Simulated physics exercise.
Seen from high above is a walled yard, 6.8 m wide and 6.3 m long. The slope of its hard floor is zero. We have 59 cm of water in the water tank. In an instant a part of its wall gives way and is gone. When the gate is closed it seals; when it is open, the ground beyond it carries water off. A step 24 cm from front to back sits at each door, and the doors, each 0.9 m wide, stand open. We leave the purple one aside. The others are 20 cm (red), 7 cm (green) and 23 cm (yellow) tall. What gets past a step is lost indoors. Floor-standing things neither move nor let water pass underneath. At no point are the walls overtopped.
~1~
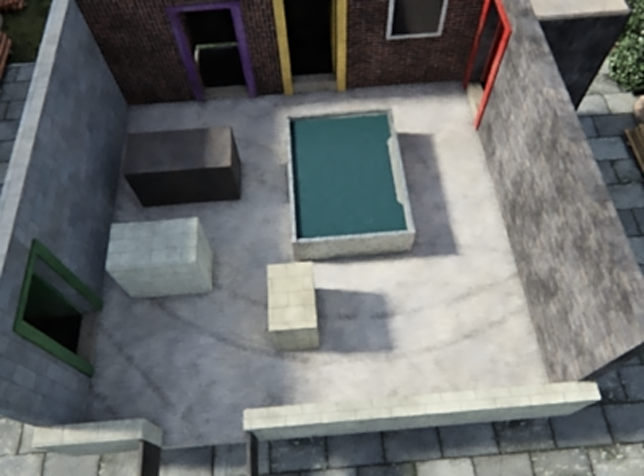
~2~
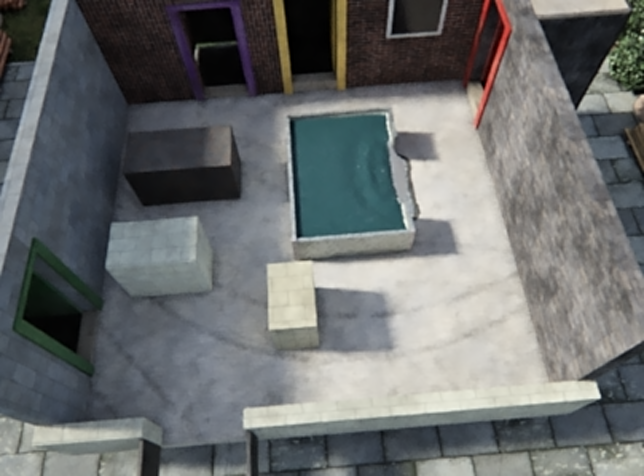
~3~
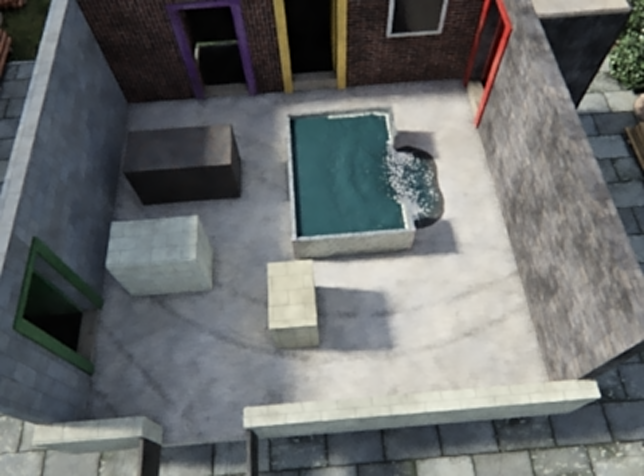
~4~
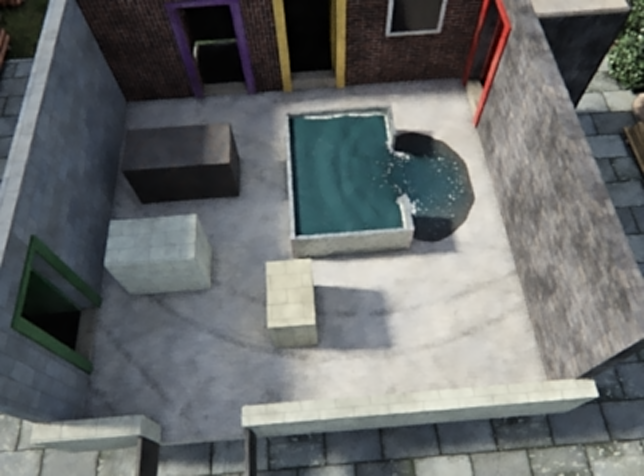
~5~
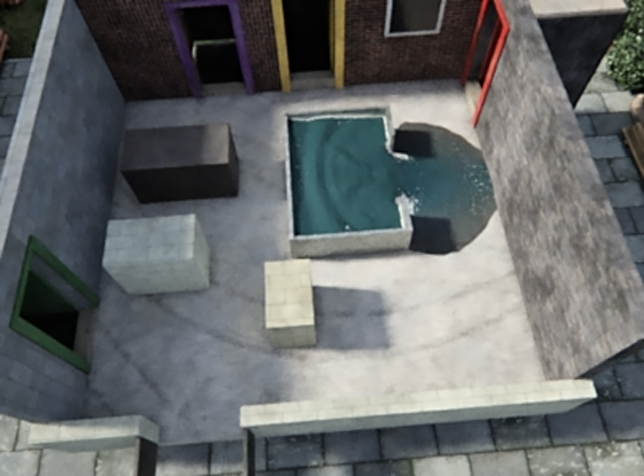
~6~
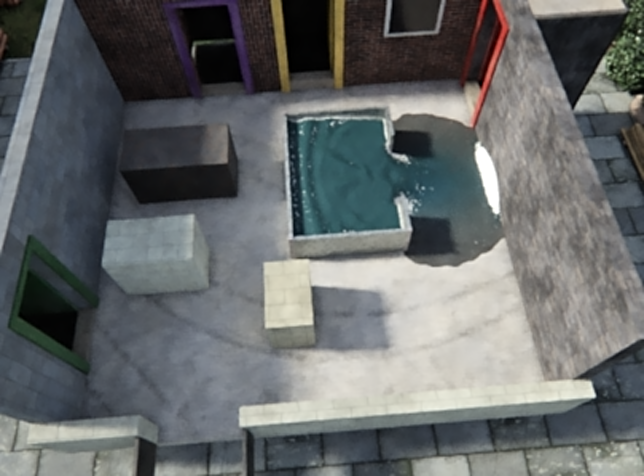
Water burst through a gap that opened in the right side of a water tank in a walled yard, then spread across the pale floor in a widening dark pool up to the right wall.
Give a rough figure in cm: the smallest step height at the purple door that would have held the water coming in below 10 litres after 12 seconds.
6.5 cm.
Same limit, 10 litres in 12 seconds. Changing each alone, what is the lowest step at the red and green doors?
Roughly 21 cm for the red door and roughly 7.5 cm for the green door.
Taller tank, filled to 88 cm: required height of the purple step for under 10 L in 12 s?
The step needs to be some 12.0 cm.
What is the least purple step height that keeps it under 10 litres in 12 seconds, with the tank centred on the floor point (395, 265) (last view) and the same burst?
Close to 6.5 cm would do it.
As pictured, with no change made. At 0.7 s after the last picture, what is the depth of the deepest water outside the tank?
Around 40 centimetres.
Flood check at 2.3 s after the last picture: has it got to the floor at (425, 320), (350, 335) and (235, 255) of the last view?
First wet through, second bone-dry, third bone-dry.
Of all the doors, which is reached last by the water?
The green one comes last.
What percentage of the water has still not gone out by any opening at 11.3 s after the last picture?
Roughly 96 %.
Then, 0.7 s after the last picture water covers 15 % of the floor, deepest (40 cm) near (482, 180); it has not reached the purple door.
Then, 2.3 s after the last picture water covers 35 % of the floor, deepest (30 cm) near (456, 84); it has not reached the purple door.
Then, 11.3 s after the last picture water covers 95 % of the floor, deepest (10 cm) near (275, 278); 9 cm at the purple door, 3 litres in over its 9 cm step.
At the purple door as built, the water peaked near 10 cm, 10.5 s after the last picture.
Run again over the same 12 s with other heights there, 19 litres in over 5.5 cm, 6 litres over 7.5 cm. The limit of 10 litres is kept from about 6.5 cm up.
